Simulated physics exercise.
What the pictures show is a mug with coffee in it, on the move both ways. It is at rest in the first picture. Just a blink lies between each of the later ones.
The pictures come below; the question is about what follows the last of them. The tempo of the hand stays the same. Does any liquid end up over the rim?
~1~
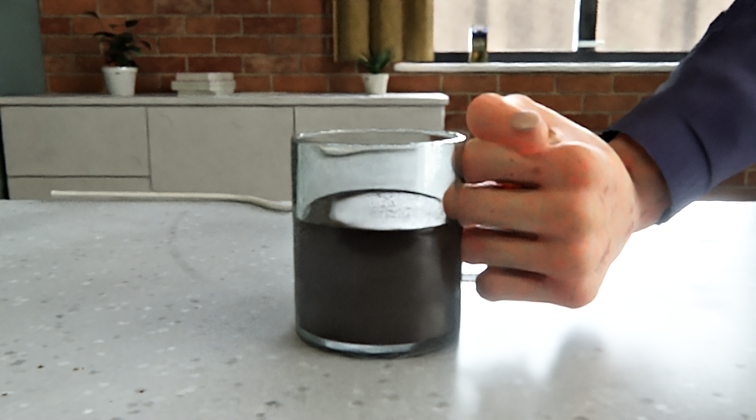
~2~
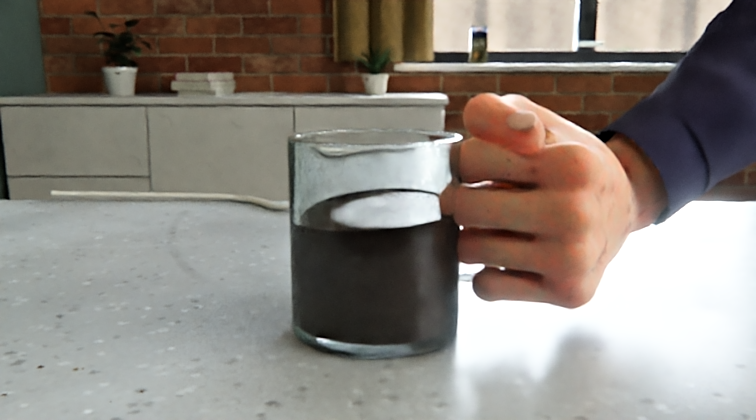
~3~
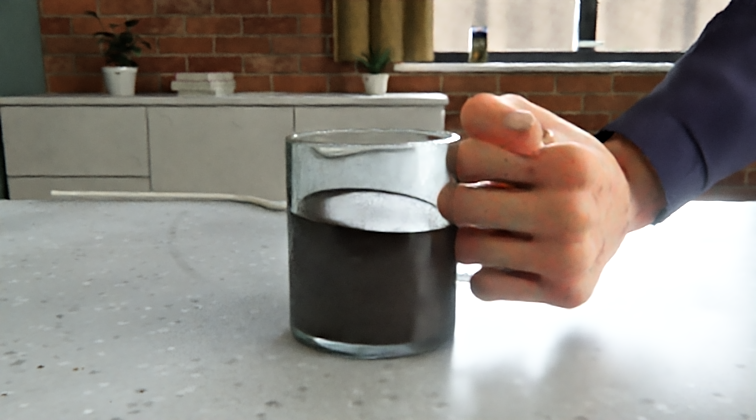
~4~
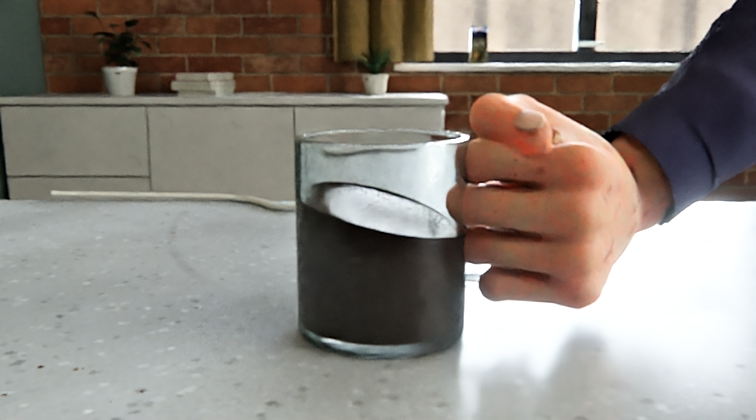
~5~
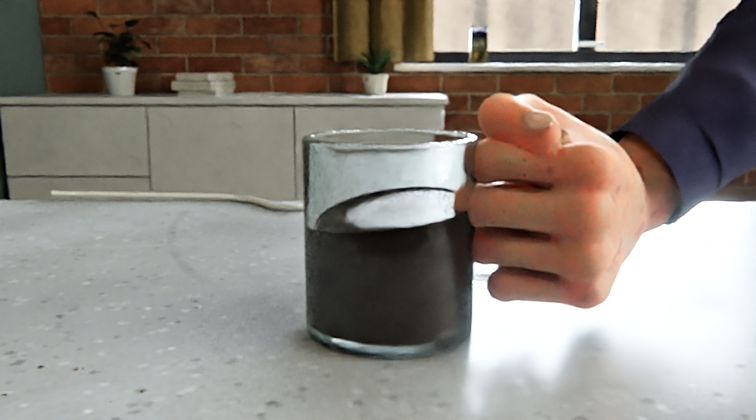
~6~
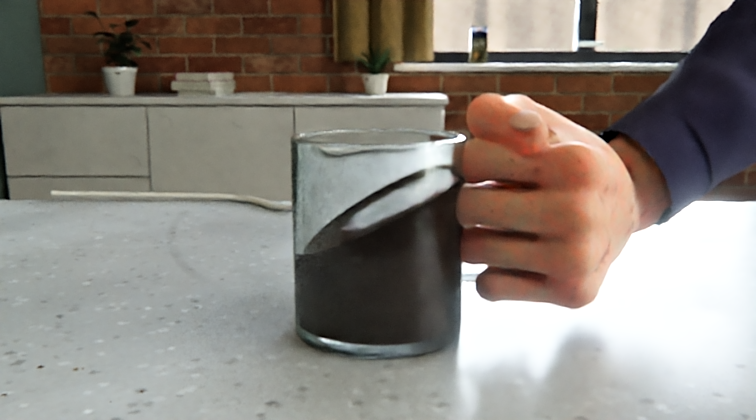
Yes.
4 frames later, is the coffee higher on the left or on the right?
The right edge.
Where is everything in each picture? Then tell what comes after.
The first picture shows mug (378, 226) about half full; at rest.
The second picture shows mug about half full, surface at (376, 214); surface a little higher on the right.
The third picture shows mug (372, 226) about half full; surface a little higher on the left.
The fourth picture shows mug about half full, surface at (382, 214); surface clearly higher on the left.
The fifth picture shows mug (390, 226) about half full; surface a little higher on the right.
The sixth picture shows mug about half full, surface at (378, 214); surface much higher on the right.
Shortly, the highest wave so far goes over the rim.
At the finish, the highest wave so far goes over the rim; some is on the top.
